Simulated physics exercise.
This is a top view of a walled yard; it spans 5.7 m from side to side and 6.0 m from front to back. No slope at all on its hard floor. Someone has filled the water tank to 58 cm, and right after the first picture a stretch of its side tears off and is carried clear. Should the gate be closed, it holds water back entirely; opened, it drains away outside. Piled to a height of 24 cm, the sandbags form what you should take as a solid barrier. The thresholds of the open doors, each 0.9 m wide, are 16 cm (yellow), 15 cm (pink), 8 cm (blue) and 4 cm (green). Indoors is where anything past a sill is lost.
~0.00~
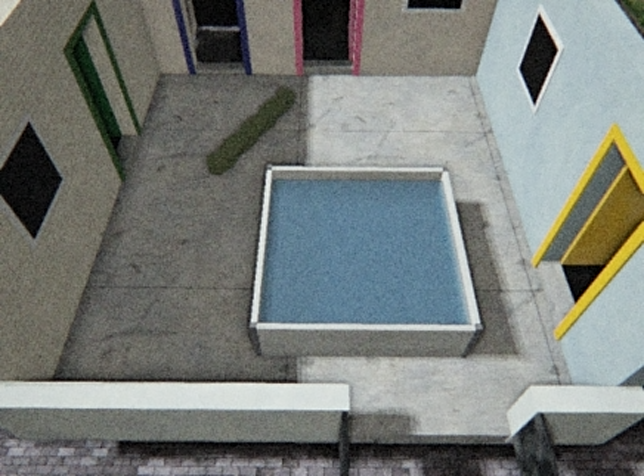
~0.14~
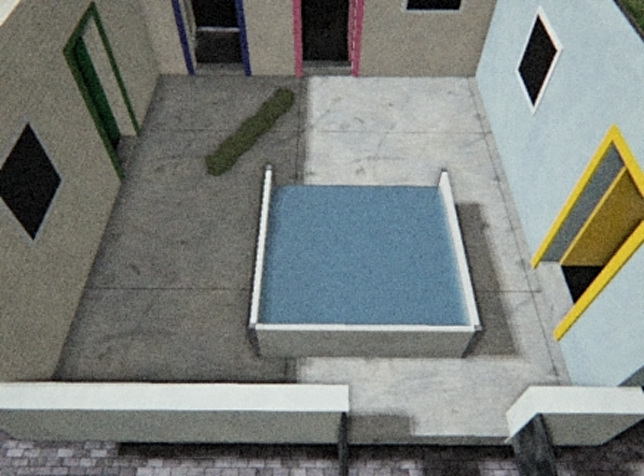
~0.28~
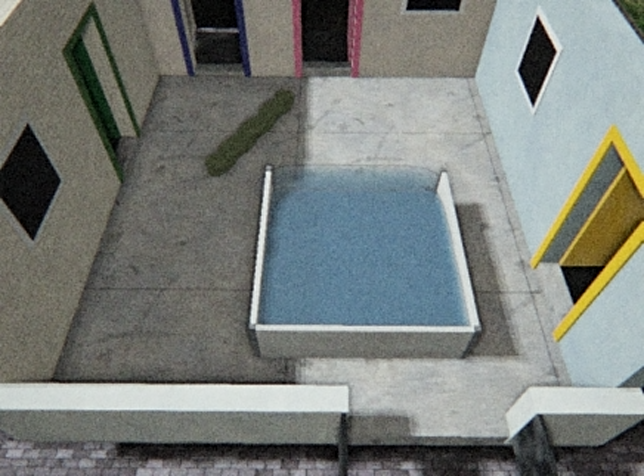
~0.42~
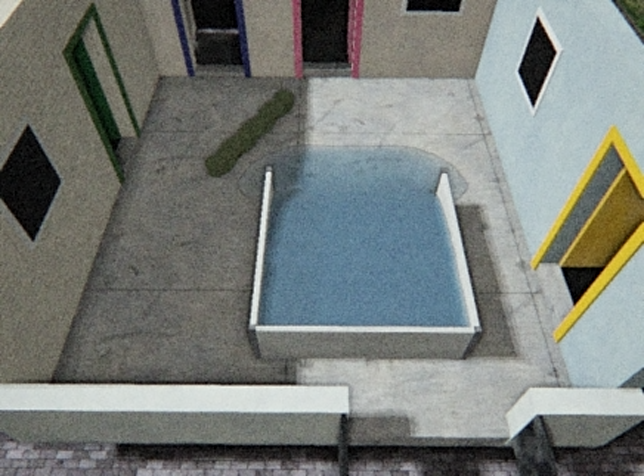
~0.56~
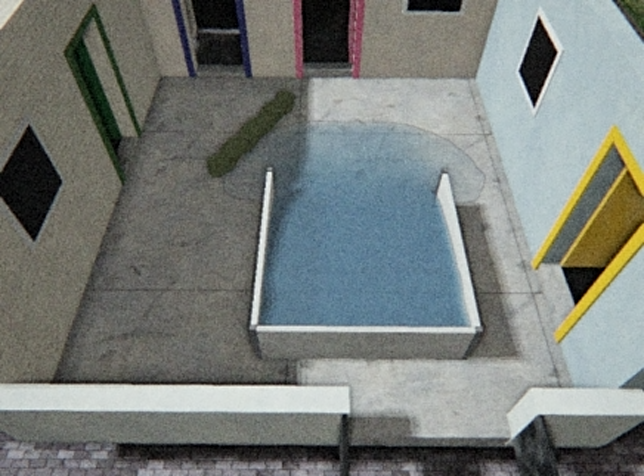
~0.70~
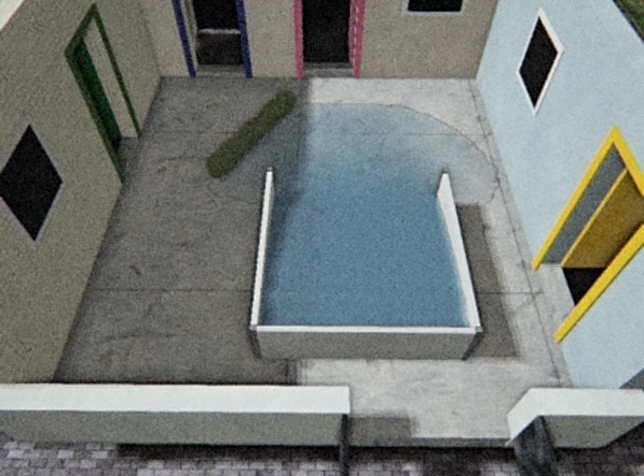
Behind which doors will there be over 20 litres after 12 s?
At the yellow door the total will be lower than the limit. At the pink door the total will be higher than the limit. At the blue door the total will be lower than the limit. At the green door the total will be lower than the limit.
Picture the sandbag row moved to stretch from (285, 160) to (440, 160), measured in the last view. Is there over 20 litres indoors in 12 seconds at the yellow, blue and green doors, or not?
Then the yellow door is fine, the blue door is too much, and the green door is too much.
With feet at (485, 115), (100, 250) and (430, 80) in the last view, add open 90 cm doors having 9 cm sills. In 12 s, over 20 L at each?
So, in the order given, it's beyond the mark, then shy of the mark, then beyond the mark.
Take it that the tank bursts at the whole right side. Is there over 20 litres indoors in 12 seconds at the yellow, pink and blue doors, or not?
Then: Yellow above, pink below, blue not over.
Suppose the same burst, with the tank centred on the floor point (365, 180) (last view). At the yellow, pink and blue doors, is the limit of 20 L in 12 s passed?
Result - yellow door does not exceed it, pink door exceeds it, blue door does not exceed it.
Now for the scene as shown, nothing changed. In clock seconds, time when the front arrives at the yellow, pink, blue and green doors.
So yellow at 4.5 s, pink at 0.9 s, blue at 2.0 s, and green at 3.8 s.
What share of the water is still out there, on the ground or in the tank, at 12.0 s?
Remaining: Roughly 78 %.
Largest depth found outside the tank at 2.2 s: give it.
It gets to some 40 cm.
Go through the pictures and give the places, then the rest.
Still water, 58 cm deep, in the water tank at (361, 242), in the first frame.
Water pours out on the water tank's far side and has run 1.2 m, to a hidden place; typically 8 cm deep outside, 58 cm at the water tank's back, in the second frame.
The front is at a hidden place, 1.4 m from the gap on the water tank's far side; 1.7 m2 of floor is under water; 58 cm left at the back of the water tank, in the third frame.
The front is at (461, 184), 1.7 m from the gap on the water tank's far side; 3.2 m2 of floor is under water; 58 cm left at the back of the water tank, in the fourth frame.
Water pours out on the water tank's far side and has run 2.0 m, to (449, 146); typically 7 cm deep outside, 58 cm at the water tank's back, in the fifth frame.
The front is at (303, 107), 2.4 m from the gap on the water tank's far side; 6.7 m2 of floor is under water; 53 cm left at the back of the water tank, in the sixth frame.
After 1.4 s water covers 35 % of the floor and is deepest (34 cm) near (361, 81); yellow door not reached, pink door 32 cm at the sill, 21 L in, blue door not reached, green door not reached.
After 2.2 s water covers 40 % of the floor and is deepest (40 cm) near (471, 82); yellow door not reached, pink door 37 cm at the sill, 130 L in, blue door 3 cm at the sill, 0 L in, green door not reached.
After 3.5 s water covers 55 % of the floor and is deepest (33 cm) near (371, 81); yellow door not reached, pink door 27 cm at the sill, 277 L in, blue door 5 cm at the sill, 0 L in, green door not reached.
After 7.0 s water covers 90 % of the floor and is deepest (19 cm) near (542, 366); yellow door 7 cm at the sill, 0 L in, pink door 11 cm at the sill, 323 L in, blue door 5 cm at the sill, 0 L in, green door 5 cm at the sill, 8 L in.
After 12.0 s water covers 95 % of the floor and is deepest (12 cm) near (248, 171); yellow door 9 cm at the sill, 0 L in, pink door 5 cm at the sill, 323 L in, blue door 5 cm at the sill, 0 L in, green door 4 cm at the sill, 10 L in.
